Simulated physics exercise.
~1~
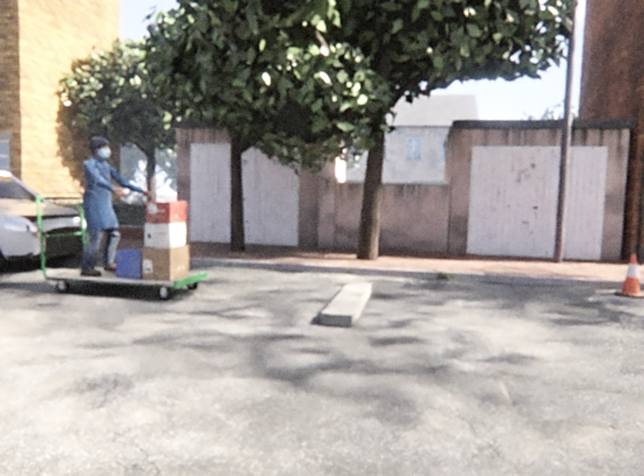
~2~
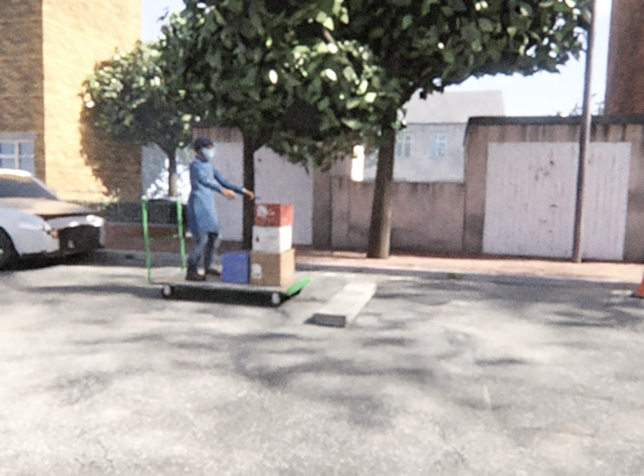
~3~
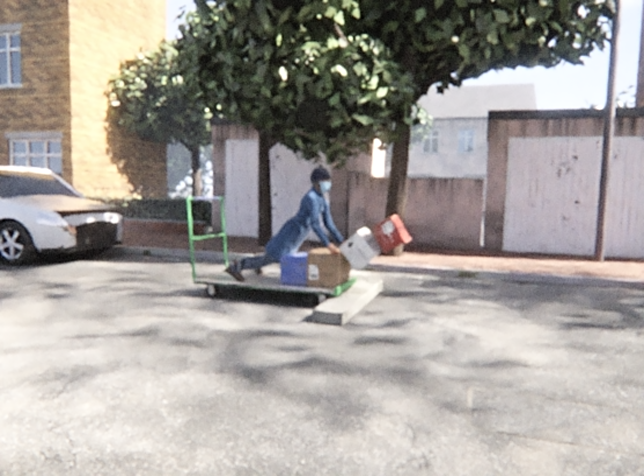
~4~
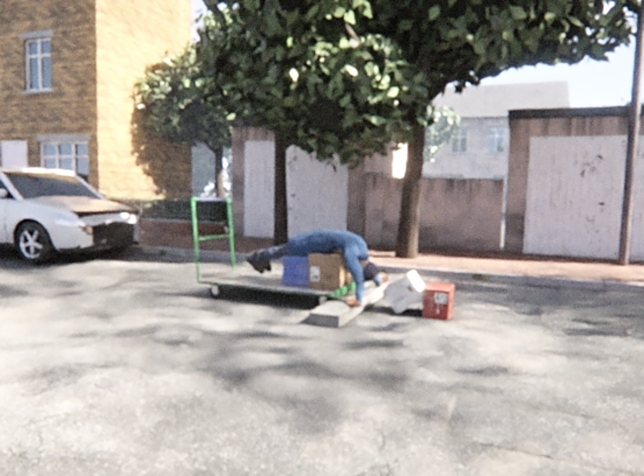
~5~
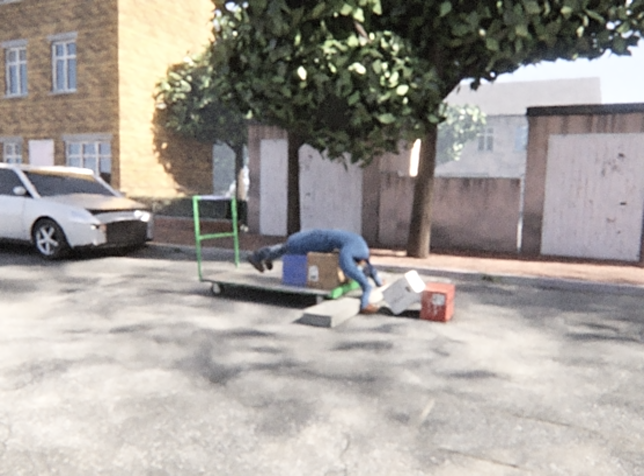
A green-railed flatbed trolley rolls rightward across a sunlit street, seen from the side by a gently drifting camera, with a parked white car, trees and pale garage doors behind. A masked person in blue stands aboard behind a red parcel stacked on a white carton and a brown parcel, with a blue toolbox alongside. The trolley stops at a low pale kerb, and the person pitches forward as the red parcel and white carton tumble off the front. The person folds face down over the brown parcel, head and arms hanging past the front edge. The red parcel and white carton rest on the ground beyond the kerb, while the brown parcel and blue toolbox stay aboard.
